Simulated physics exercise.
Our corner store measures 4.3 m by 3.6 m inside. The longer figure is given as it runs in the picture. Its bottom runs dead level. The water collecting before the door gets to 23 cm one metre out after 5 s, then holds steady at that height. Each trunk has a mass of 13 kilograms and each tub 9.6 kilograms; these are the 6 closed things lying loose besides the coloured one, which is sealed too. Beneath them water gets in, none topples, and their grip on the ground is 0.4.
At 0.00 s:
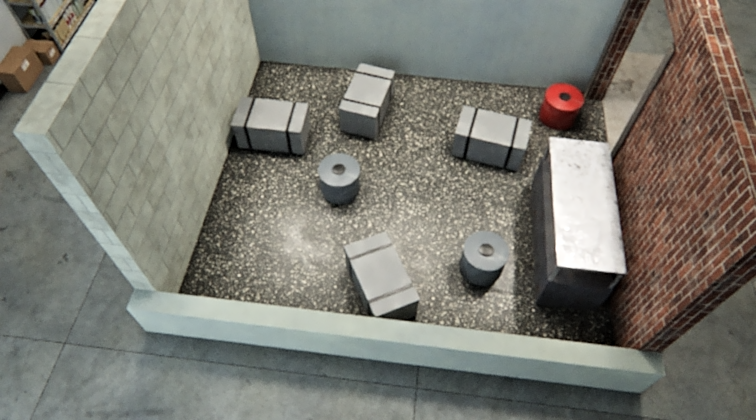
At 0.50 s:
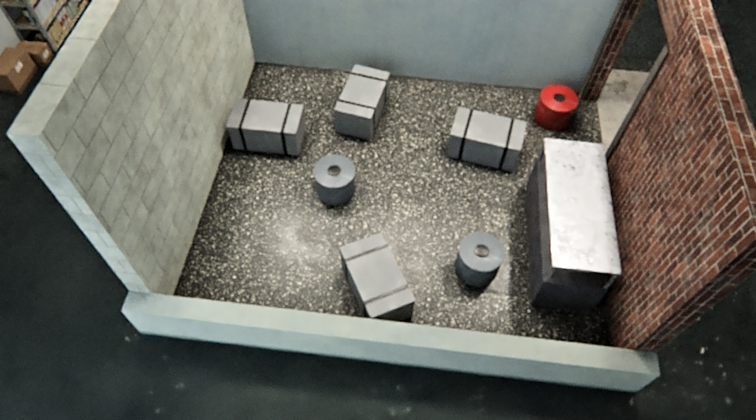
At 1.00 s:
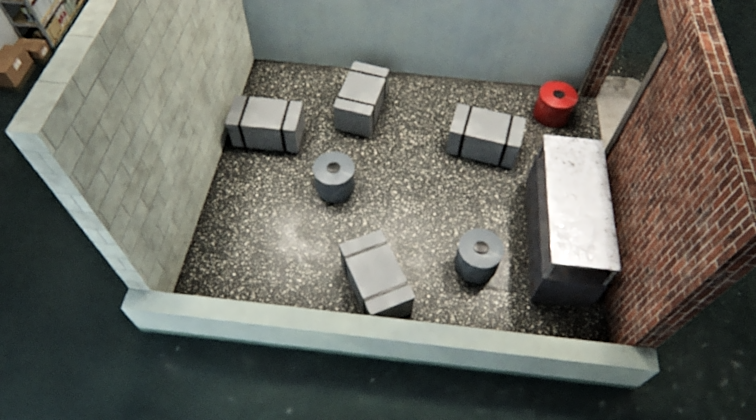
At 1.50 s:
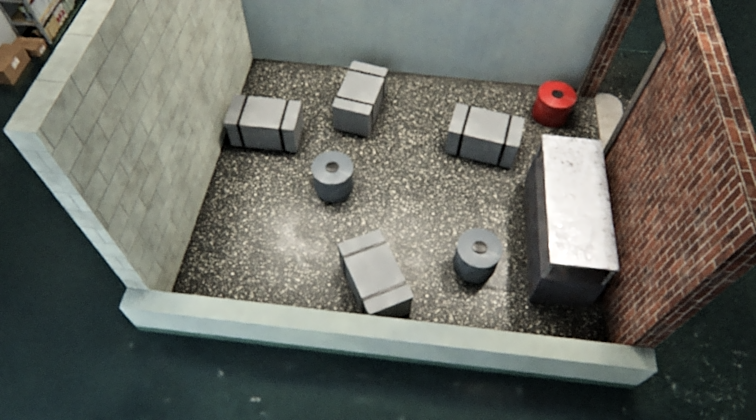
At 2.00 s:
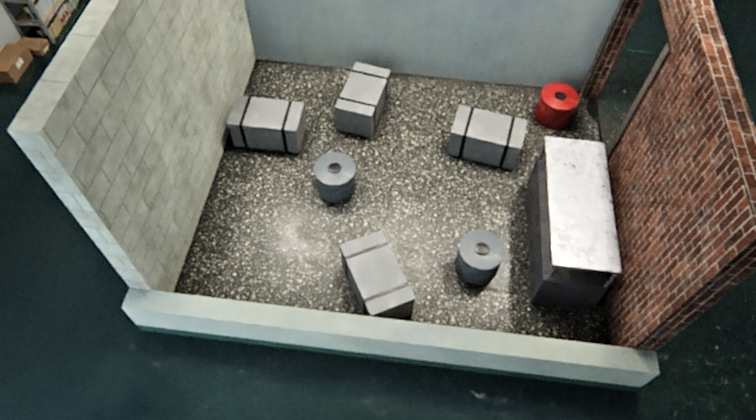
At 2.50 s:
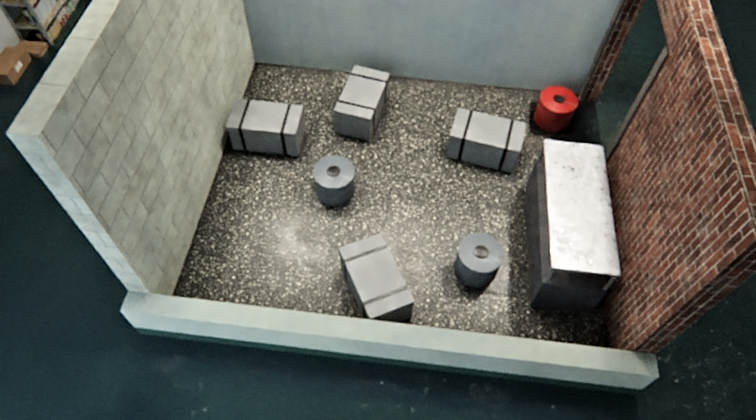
A red tub and several grey boxes and drums sit still in a walled room.
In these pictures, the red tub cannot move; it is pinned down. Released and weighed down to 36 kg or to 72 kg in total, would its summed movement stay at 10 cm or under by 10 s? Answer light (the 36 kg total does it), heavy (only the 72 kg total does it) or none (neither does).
Heavy.
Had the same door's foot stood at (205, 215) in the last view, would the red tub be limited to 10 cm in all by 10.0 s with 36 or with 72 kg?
If so, even the lighter mass works.
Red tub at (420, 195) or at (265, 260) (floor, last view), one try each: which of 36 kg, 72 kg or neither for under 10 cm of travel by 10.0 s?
Trial 1 - the lower mass works; trial 2 - the lower mass works.
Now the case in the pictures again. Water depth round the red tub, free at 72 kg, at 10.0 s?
11 cm, roughly.
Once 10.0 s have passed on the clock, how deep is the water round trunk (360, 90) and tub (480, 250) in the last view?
Depths: Near 13 cm, then near 3 cm.
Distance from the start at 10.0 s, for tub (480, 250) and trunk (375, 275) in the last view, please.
One is off by 0 cm, the other by 5 cm, in the order asked.
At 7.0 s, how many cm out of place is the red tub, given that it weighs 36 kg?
30 cm.
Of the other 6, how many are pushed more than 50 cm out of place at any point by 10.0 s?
Tally: 4.
After 3.5 s the red tub would be 0 cm from its start with 36 kg and 0 cm from its start with 72 kg; 5 cm of water round it then.
After 4.5 s the red tub would be 0 cm from its start with 36 kg and 0 cm from its start with 72 kg; 8 cm of water round it then.
After 7.0 s the red tub would be 27 cm from its start with 36 kg and 0 cm from its start with 72 kg; 11 cm of water round it then.
After 10.0 s the red tub would be 43 cm from its start with 36 kg and 0 cm from its start with 72 kg; 11 cm of water round it then.
